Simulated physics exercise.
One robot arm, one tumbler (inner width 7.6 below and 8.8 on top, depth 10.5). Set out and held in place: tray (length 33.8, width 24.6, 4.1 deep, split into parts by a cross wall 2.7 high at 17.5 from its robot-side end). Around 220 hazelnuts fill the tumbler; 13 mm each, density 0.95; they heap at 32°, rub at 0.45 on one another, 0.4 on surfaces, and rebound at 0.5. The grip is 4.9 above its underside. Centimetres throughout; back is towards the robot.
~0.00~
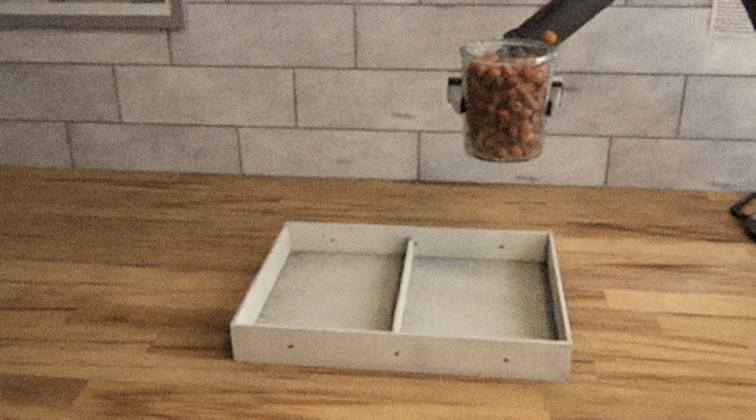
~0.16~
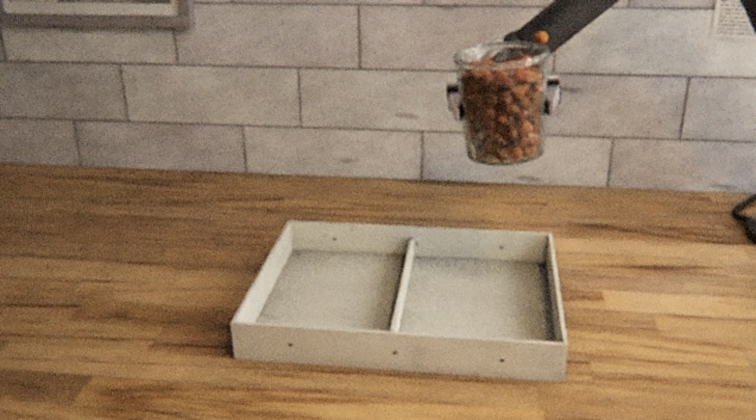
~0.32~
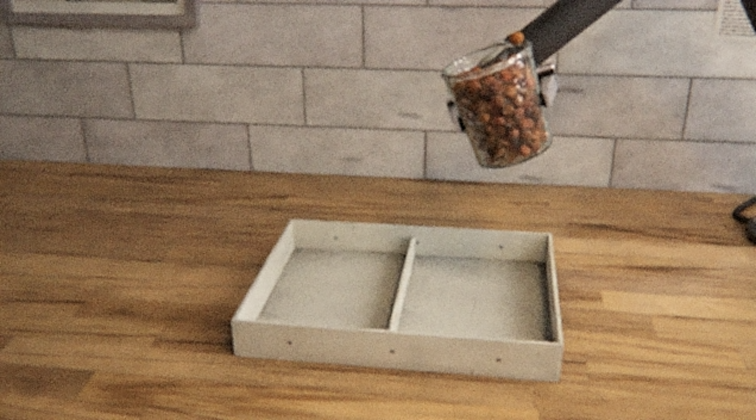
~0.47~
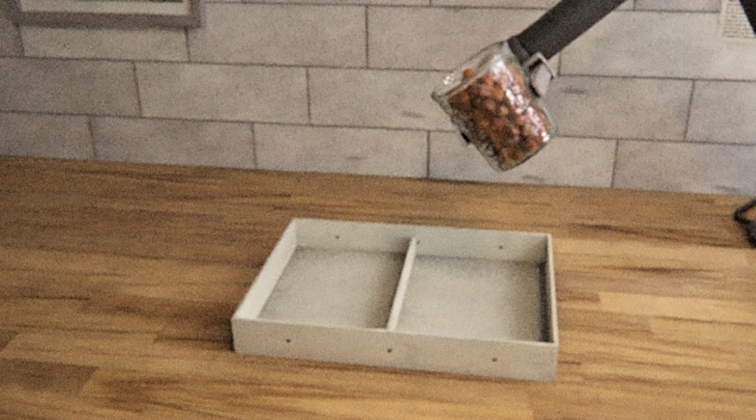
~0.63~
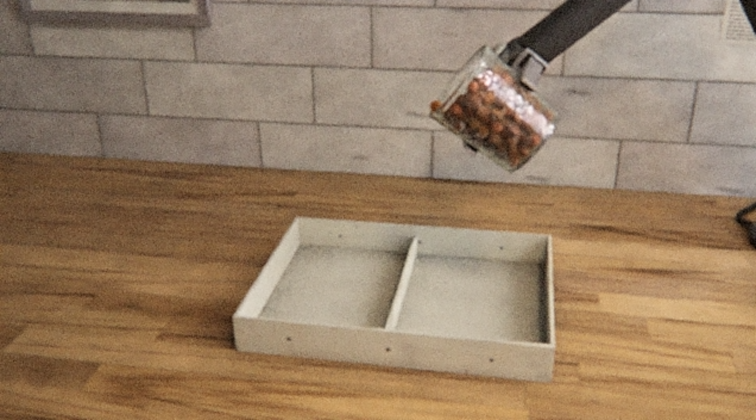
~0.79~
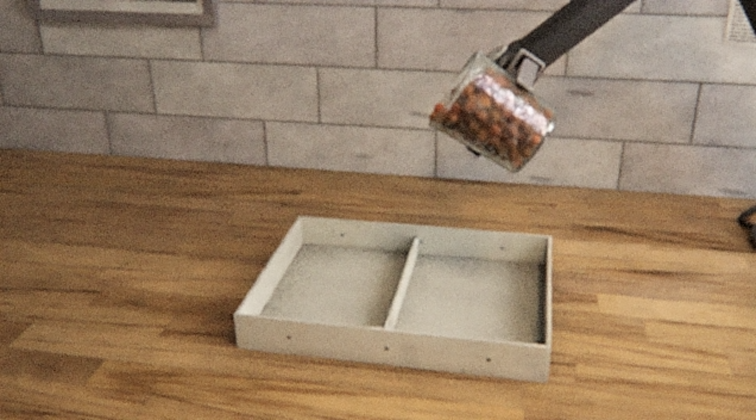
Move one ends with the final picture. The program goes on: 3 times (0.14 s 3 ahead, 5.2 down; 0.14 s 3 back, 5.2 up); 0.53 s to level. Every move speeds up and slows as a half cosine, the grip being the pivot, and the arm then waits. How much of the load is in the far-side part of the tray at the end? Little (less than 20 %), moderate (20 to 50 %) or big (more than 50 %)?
In the far-side part of the tray the share is little, less than 20 %.
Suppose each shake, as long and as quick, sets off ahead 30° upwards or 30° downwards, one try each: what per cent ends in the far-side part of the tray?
About 45 and 15 per cent.
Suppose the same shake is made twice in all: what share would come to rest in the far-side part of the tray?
In that case some 5 per cent.
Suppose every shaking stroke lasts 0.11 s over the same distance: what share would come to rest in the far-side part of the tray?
It would be near 15 per cent.
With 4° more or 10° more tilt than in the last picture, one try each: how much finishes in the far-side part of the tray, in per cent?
About 10 and 15 per cent.
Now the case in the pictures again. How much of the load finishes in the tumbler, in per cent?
Some 90 per cent.
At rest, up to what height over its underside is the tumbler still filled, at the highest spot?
About 10.5 cm.
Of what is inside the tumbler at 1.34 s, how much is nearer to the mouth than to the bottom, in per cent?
Roughly 45 per cent.
By 1.34 s, tilted 58° forward, highest piece 28 above the table; 217 in the tumbler, 2 in the robot-side part, 1 in the far-side part, 4 in flight or on a rim.
By 1.89 s, tilted 31° forward, highest piece 29 above the table; 208 in the tumbler, 10 in the far-side part, 6 in the robot-side part.
By 2.36 s, level, highest piece 30 above the table; 207 in the tumbler, 10 in the far-side part, 7 in the robot-side part.
By 3.41 s, level, highest piece 30 above the table; 207 in the tumbler, 10 in the far-side part, 7 in the robot-side part.
Final count, 207 in the tumbler, 10 in the far-side part, 7 in the robot-side part. That is 4 % in the far-side part of the tray.
